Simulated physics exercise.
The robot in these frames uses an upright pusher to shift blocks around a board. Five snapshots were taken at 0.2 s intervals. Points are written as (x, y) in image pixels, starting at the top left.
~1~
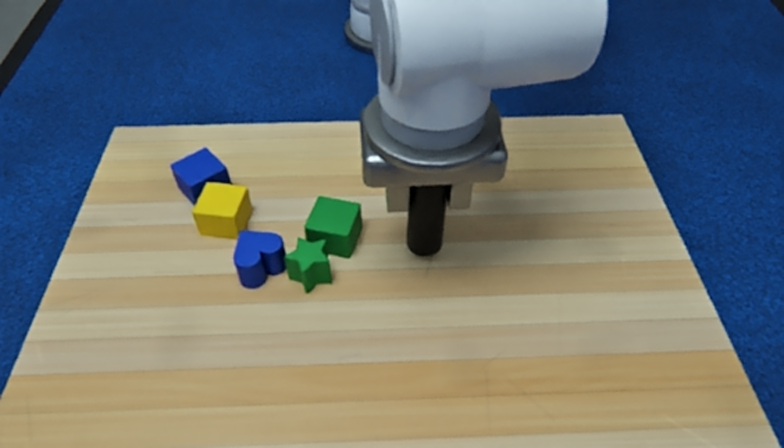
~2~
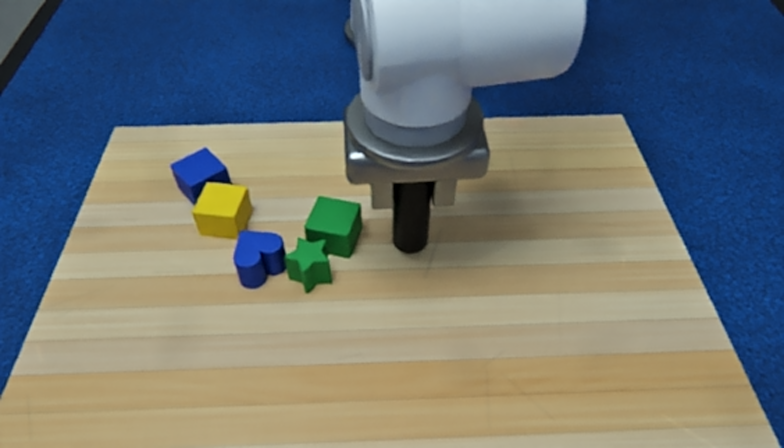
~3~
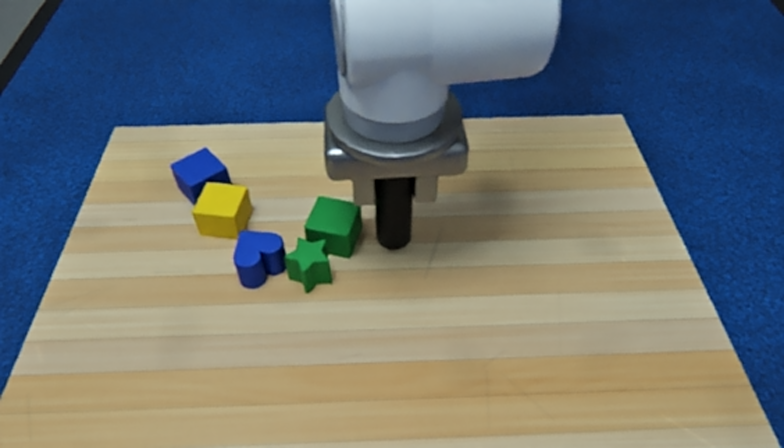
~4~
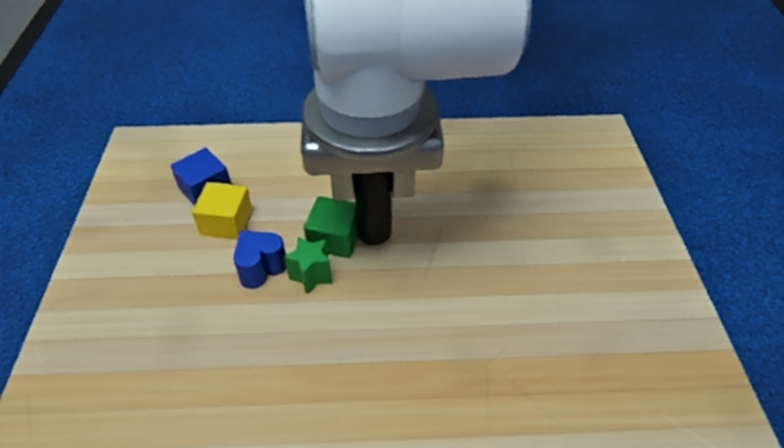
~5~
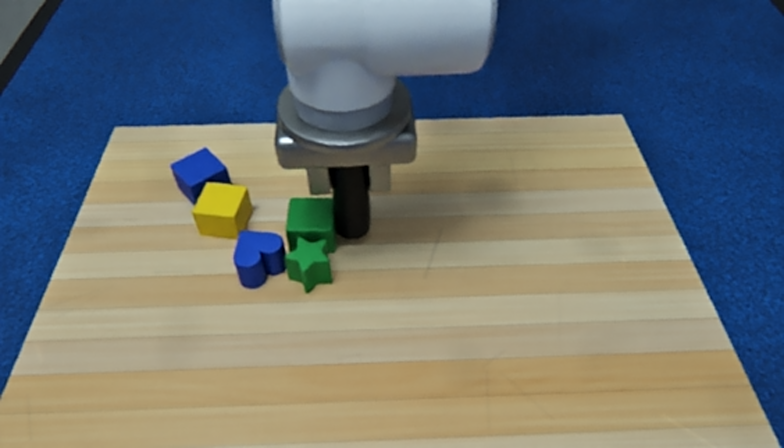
A robot arm with an upright black pusher moves left across a wooden board, reaches the green square block and nudges it slightly left behind the green star, while the yellow and blue blocks nearby stay still.
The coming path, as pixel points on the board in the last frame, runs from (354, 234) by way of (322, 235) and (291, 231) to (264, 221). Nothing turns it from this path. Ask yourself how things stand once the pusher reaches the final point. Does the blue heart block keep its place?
Yes
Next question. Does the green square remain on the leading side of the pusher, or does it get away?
Kept ahead.
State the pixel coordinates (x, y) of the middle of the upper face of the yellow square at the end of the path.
It should be at about (172, 197).
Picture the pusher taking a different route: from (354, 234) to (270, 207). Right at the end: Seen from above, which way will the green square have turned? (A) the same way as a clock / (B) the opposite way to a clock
I choose B.
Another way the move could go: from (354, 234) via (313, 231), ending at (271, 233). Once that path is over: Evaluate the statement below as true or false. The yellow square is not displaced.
The statement is incorrect.
On the path given first. Halfway along, pusher at (303, 226); green square at (259, 212).
At the end, pusher at (262, 214); blue square at (193, 164), turned 20° clockwise; yellow square at (172, 197), turned 20° anticlockwise; blue heart block not moved; green square at (217, 203).
